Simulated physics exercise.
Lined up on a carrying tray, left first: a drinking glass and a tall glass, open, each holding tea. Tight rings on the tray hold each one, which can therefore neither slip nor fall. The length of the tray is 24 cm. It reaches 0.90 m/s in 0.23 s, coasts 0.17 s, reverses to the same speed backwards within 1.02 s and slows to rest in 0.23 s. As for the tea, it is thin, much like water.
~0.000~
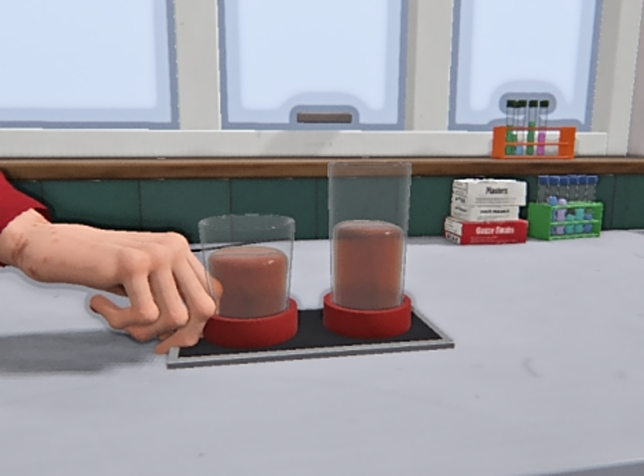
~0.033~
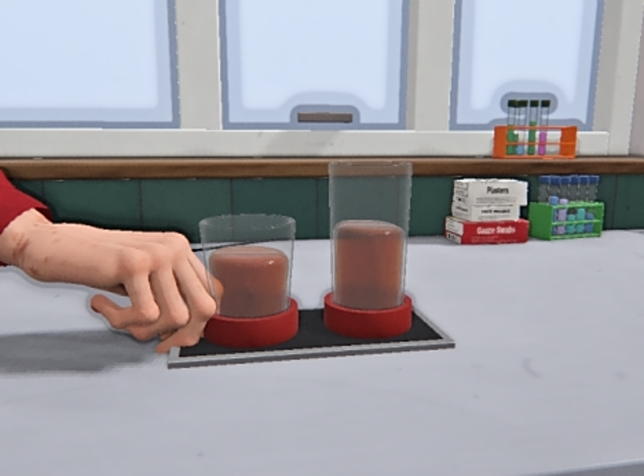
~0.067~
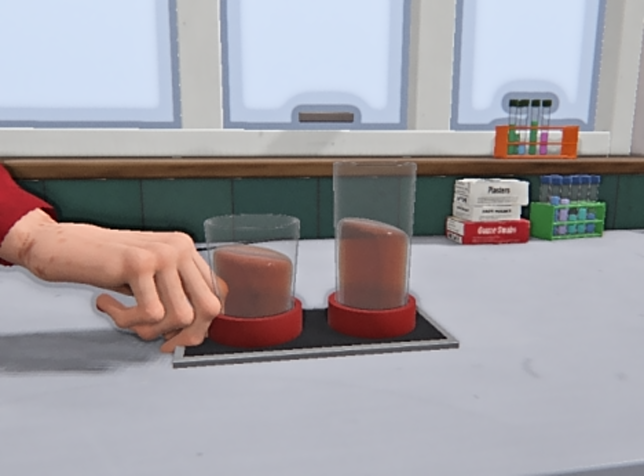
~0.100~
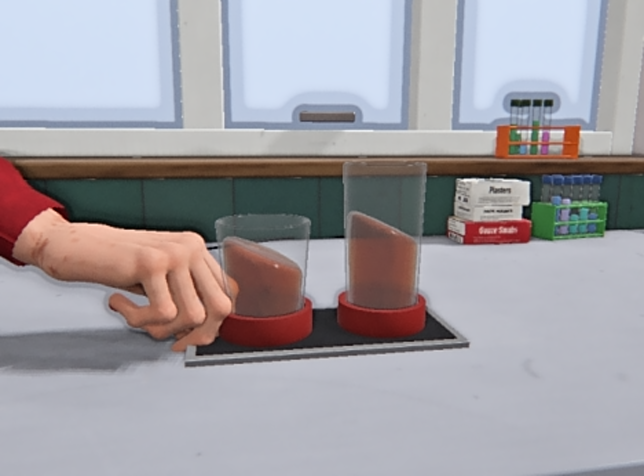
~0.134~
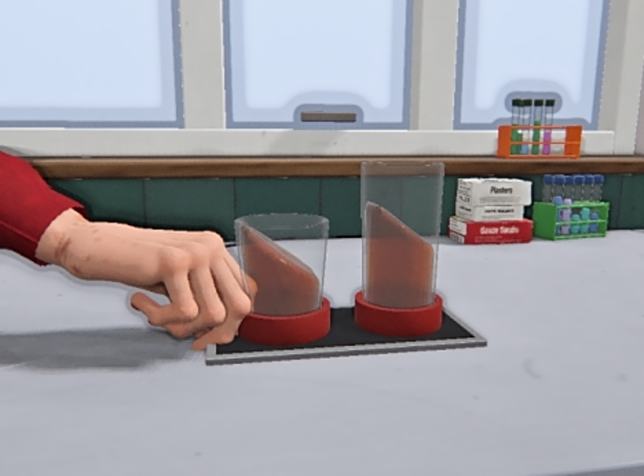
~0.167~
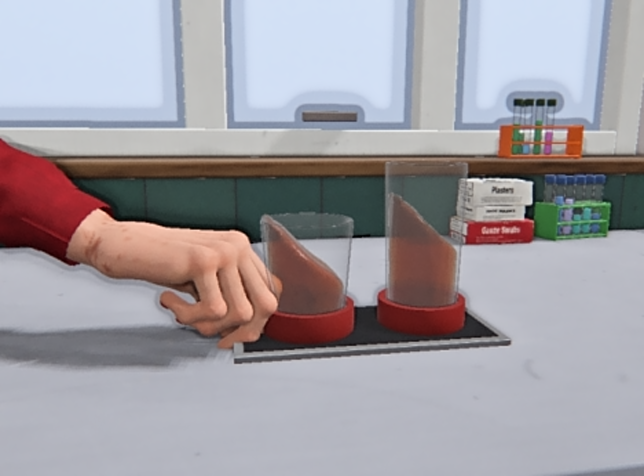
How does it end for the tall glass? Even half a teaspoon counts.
It ends up with no loss.
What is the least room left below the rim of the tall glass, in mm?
Roughly 21 mm.
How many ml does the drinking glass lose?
About 0 ml.
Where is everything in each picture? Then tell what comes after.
In the first frame, it has moved 0.0 cm; in the drinking glass the surface runs from (208, 254) to (286, 252), rim (293, 223); in the tall glass the surface runs from (333, 227) to (399, 225), rim (407, 166); the tea in the tall glass stands 55 mm below the rim.
In the second frame, it has moved 0.1 cm; in the tall glass the surface runs from (333, 226) to (400, 225).
In the third frame, it has moved 0.4 cm; in the tall glass the surface runs from (337, 221) to (404, 229).
In the fourth frame, it has moved 1.3 cm; in the tall glass the surface runs from (348, 212) to (414, 234).
In the fifth frame, it has moved 3.0 cm; in the tall glass the surface runs from (365, 202) to (427, 238).
In the sixth frame, it has moved 5.2 cm; in the drinking glass the surface runs from (263, 219) to (338, 272); in the tall glass the surface runs from (389, 195) to (451, 243).
Then, 0.60 s in, the tray moves at 0.73 m/s; losses from the left are 0, 0 ml.
Then, 1.03 s in, the tray moves at 0.33 m/s; losses from the left are 0, 0 ml.
Then, 1.47 s in, the tray moves at 0.82 m/s; losses from the left are 0, 0 ml.
Then, 1.90 s in, the tray moves at 0.00 m/s; losses from the left are 0, 0 ml.
Finally, losses from the left are 0, 0 ml.
